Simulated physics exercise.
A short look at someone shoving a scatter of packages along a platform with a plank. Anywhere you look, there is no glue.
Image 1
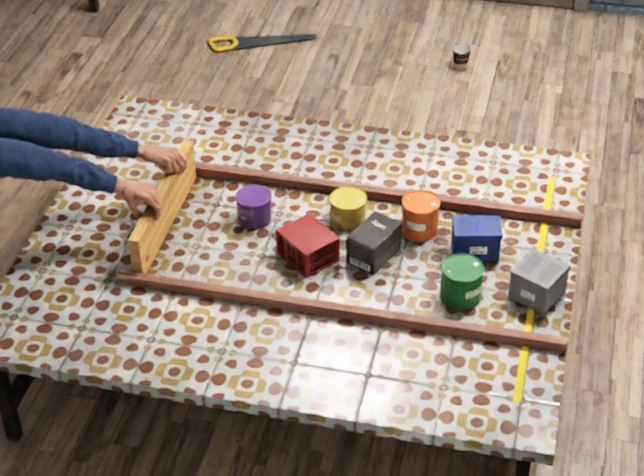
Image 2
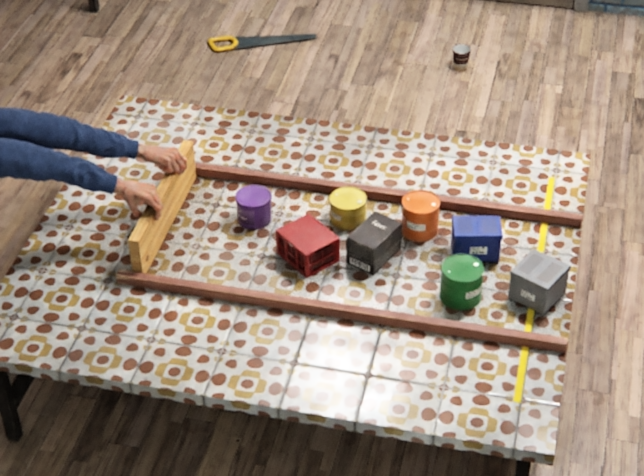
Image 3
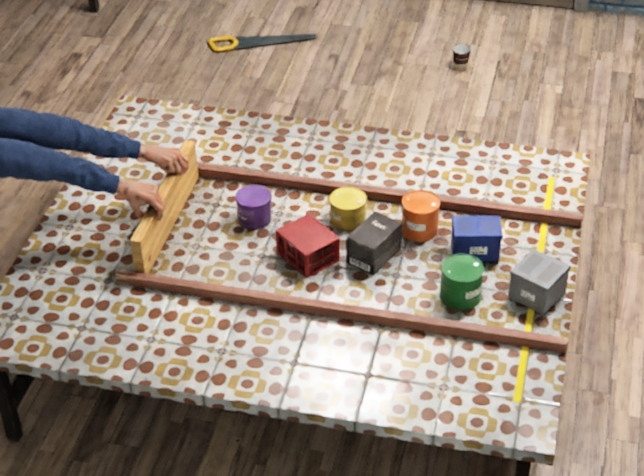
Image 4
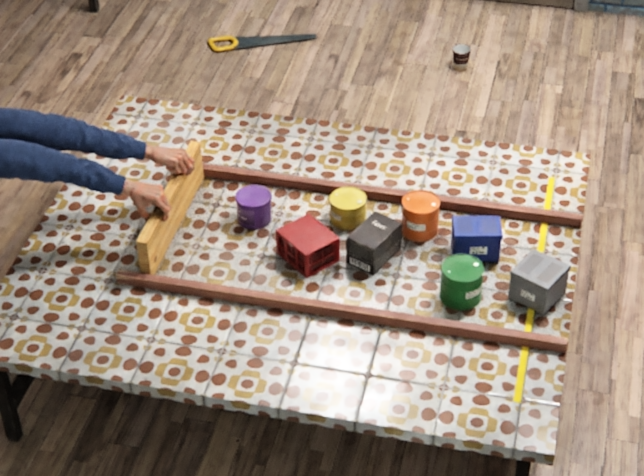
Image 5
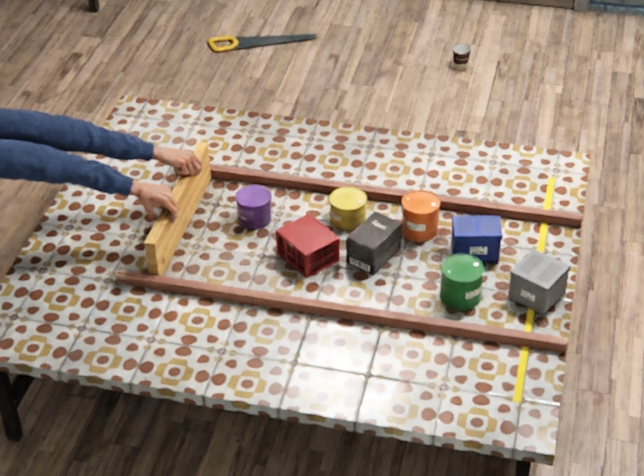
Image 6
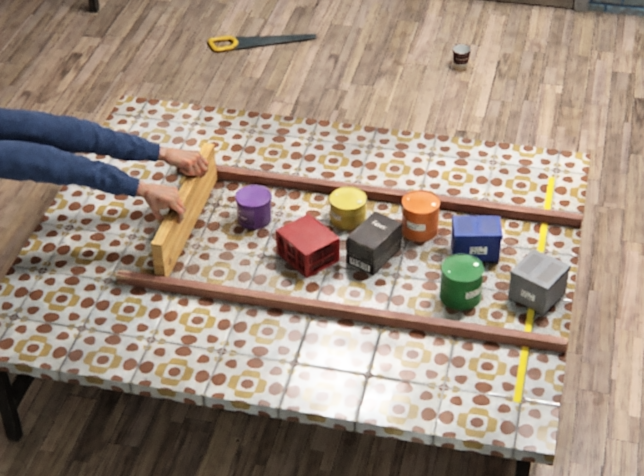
Two hands in blue sleeves slid a wooden plank slightly to the right between two rails on a patterned table, while the colorful boxes and canisters ahead of it stayed still, untouched.
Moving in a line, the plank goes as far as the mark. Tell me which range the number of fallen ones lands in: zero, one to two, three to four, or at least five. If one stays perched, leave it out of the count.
The range is at least five.
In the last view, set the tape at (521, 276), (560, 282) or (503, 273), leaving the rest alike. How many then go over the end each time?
The counts: 4, 8 and 2.
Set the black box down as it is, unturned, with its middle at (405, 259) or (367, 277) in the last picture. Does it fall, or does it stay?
The black box is gone the first time and stays put the second time.
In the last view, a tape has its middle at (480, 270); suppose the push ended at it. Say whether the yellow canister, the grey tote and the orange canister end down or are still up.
What happens is that the yellow canister rests in place, the grey tote winds up off it and the orange canister rests in place.
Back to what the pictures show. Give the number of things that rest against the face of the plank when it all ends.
3 in contact.
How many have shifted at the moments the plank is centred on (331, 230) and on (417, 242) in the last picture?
At that stage 4; at the next, 7.
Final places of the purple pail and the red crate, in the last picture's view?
Listed as asked: First (559, 250), and then (555, 299).
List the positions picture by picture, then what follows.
The first frame shows grey tote (539, 282); blue tote (476, 239); green canister (462, 282); plank (164, 207); tape (536, 278).
The second frame shows blue tote (476, 240); red crate (308, 245).
The third frame shows green canister (462, 282); yellow canister (348, 208).
The fourth frame shows grey tote (539, 282); purple pail (254, 208).
The fifth frame shows blue tote (476, 240); orange canister (420, 216).
The sixth frame shows grey tote (539, 282); blue tote (476, 240); green canister (462, 282); plank (186, 210); tape (536, 278).
Early on, none off yet; grey tote at rest near (539, 282); blue tote at rest near (476, 240); green canister at rest near (462, 282).
Finally, the number that fall off is five or more; lost, black box, orange canister, green canister, blue tote and grey tote.
